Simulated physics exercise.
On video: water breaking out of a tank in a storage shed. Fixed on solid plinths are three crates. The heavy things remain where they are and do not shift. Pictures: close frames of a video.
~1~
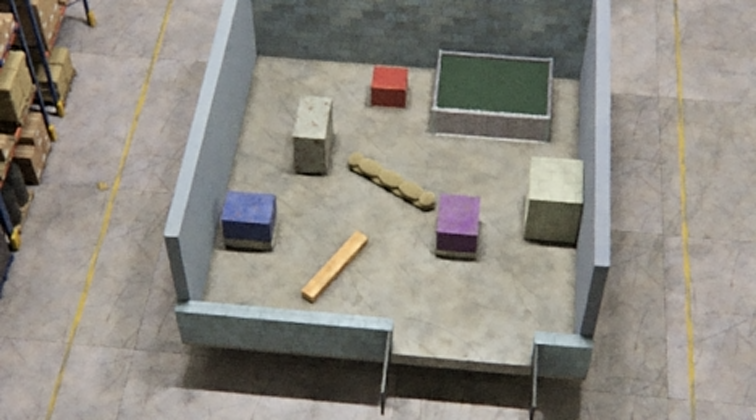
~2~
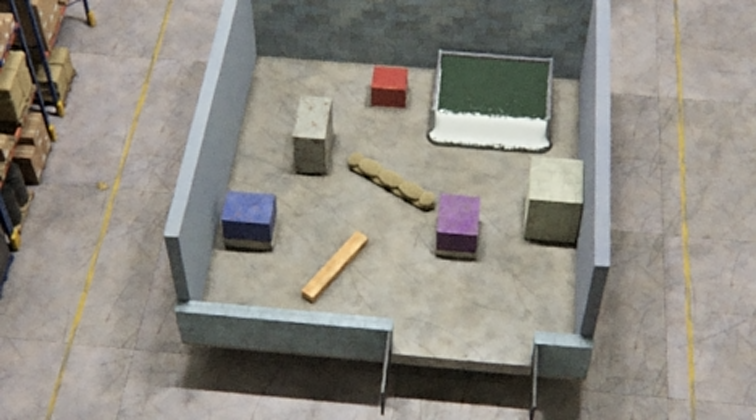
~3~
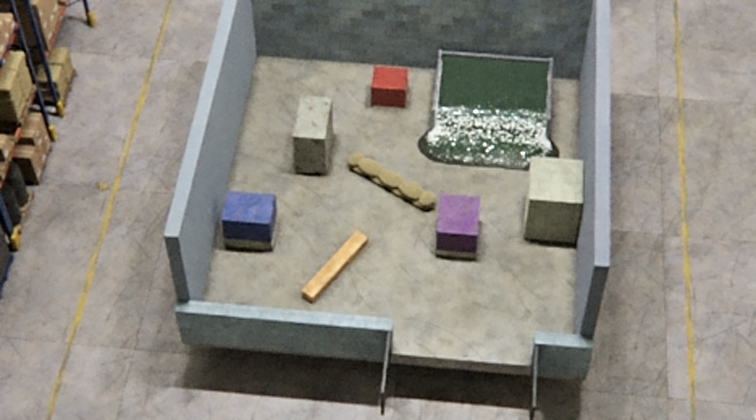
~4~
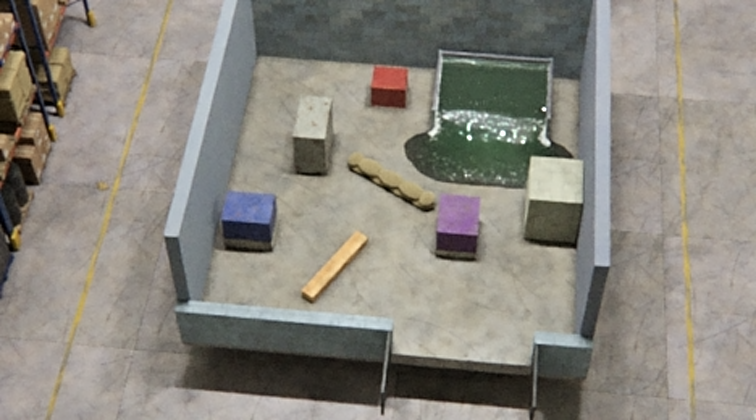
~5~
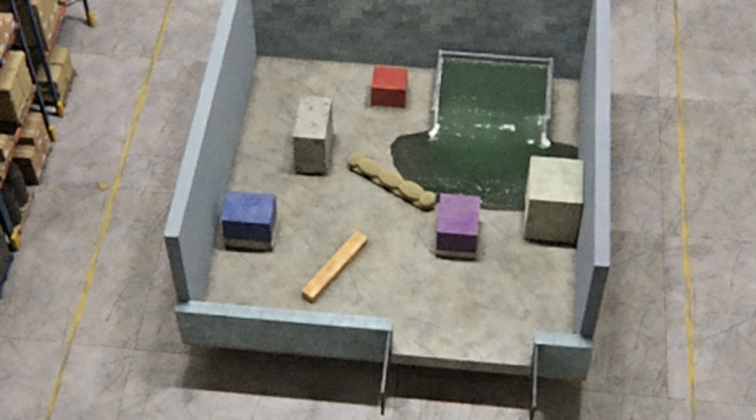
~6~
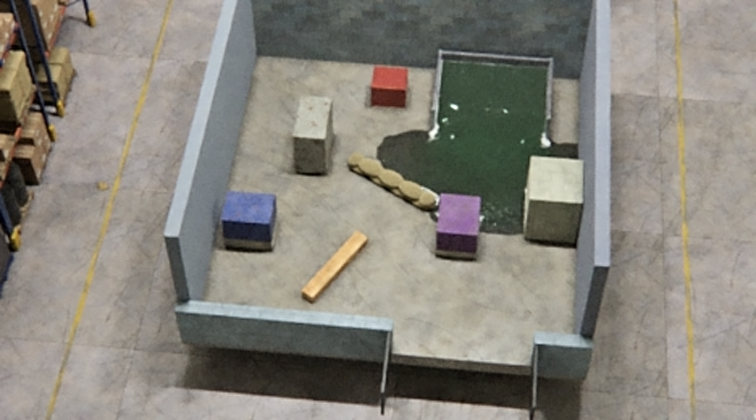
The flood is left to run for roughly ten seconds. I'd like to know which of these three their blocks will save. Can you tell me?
My prediction: Purple crate: Becomes wet; red crate: Becomes wet; blue crate: Remains dry.
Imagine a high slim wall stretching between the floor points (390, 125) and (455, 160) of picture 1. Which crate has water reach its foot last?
Answer: The blue crate.
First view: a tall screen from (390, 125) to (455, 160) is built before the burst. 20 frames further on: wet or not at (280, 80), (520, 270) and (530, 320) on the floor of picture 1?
As listed: Clear, wet, awash.
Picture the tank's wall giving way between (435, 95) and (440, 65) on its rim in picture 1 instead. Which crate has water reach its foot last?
That would be the blue-painted one.
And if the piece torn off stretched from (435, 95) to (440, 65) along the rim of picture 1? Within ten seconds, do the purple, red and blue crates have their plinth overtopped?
The purple crate is not overtopped, the red crate is overtopped, and the blue crate is not overtopped.
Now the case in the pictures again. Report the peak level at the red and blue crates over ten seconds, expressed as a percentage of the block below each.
Around 230 in a hundred for the first and 20 in a hundred for the second.
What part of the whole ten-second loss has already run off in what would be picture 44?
About 80 per cent.
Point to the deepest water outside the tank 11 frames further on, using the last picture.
Deepest spot: Near (493, 197).
A moment on, water covers 25 % of the floor; the purple crate water round its plinth, the red crate not reached, the blue crate not reached.
Next, water covers 40 % of the floor; the purple crate water round its plinth, the red crate not reached, the blue crate not reached.
Then, water covers 55 % of the floor; the purple crate water round its plinth, the red crate water round its plinth, the blue crate water round its plinth.
Later, water covers 65 % of the floor; the purple crate water round its plinth, the red crate water round its plinth, the blue crate water round its plinth.
In the end, water covers 90 % of the floor; the purple crate was topped, the red crate was topped, the blue crate stayed above the water.
